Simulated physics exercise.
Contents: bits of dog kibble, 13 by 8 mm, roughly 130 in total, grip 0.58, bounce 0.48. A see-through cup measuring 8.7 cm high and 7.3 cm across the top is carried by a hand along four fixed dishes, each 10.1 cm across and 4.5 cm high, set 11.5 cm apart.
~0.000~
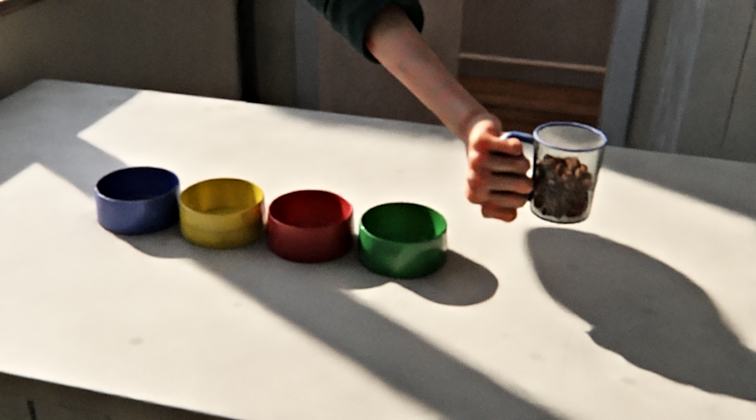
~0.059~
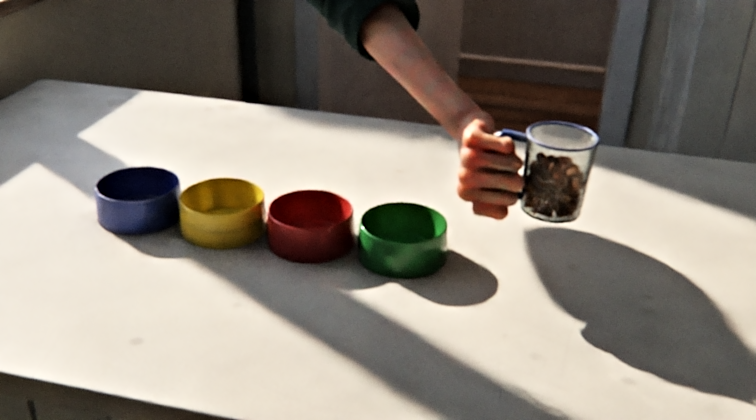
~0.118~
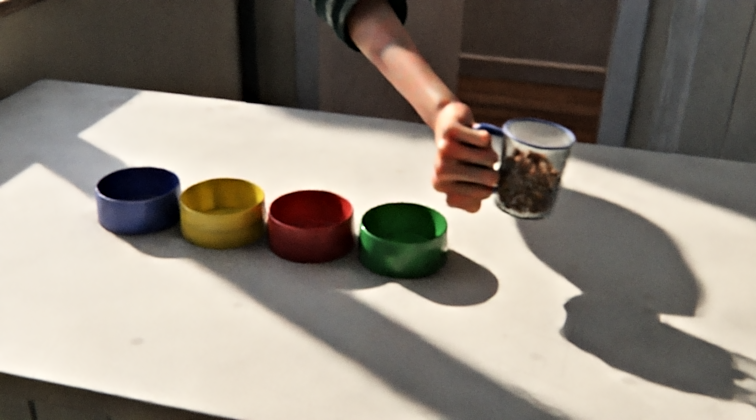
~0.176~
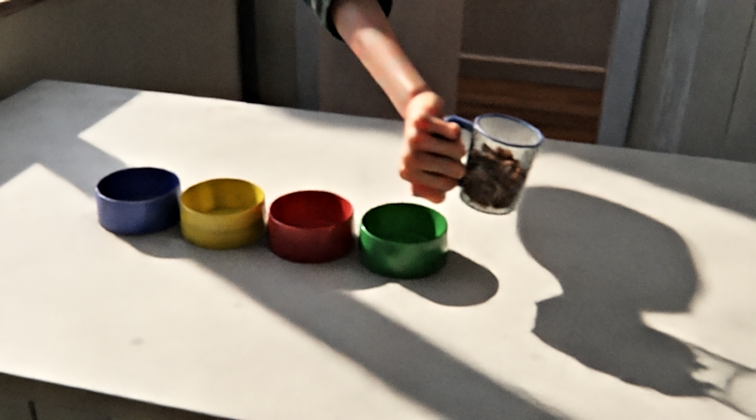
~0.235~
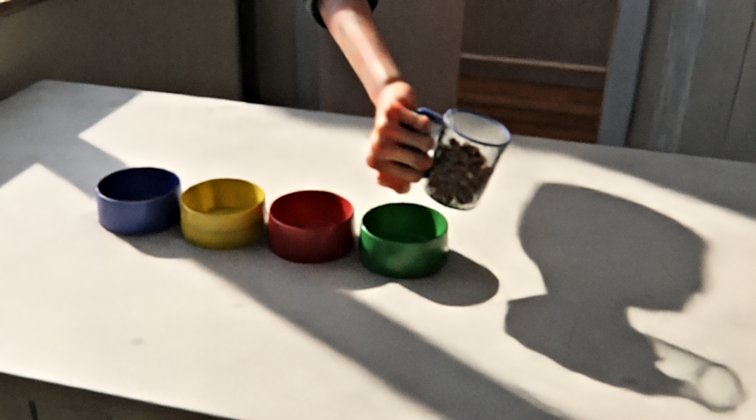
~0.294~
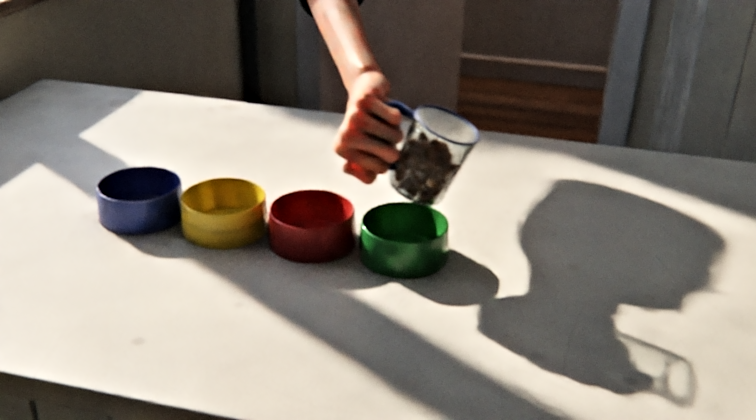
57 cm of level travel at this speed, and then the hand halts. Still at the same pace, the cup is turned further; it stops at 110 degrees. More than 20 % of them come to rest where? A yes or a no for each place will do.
Red - no; blue - yes; green - no; yellow - no; counter - no.
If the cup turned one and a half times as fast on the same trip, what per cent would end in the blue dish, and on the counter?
In that case the blue dish gets 100 and the counter gets 0.
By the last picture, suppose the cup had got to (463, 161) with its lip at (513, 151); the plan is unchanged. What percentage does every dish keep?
Red: 0 / blue: 60 / green: 0 / yellow: 20.
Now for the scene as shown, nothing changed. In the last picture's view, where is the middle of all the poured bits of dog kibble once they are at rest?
In the last view, approximately (139, 204).
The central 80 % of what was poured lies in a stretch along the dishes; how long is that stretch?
6 cm, roughly.
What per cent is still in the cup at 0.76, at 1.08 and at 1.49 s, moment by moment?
It goes roughly like this: 100, 100, 70 per cent.
After 0.76 s, tilt 63 degrees; cup holds 100 %.
After 1.08 s, tilt 92 degrees; cup holds 100 %.
After 1.49 s, tilt 110 degrees; cup holds 70 %, blue 30 %.
By 3.5 s all is still; red 0 %, blue 95 %, green 0 %, yellow 0 %, counter 0 %, cup 5 %.
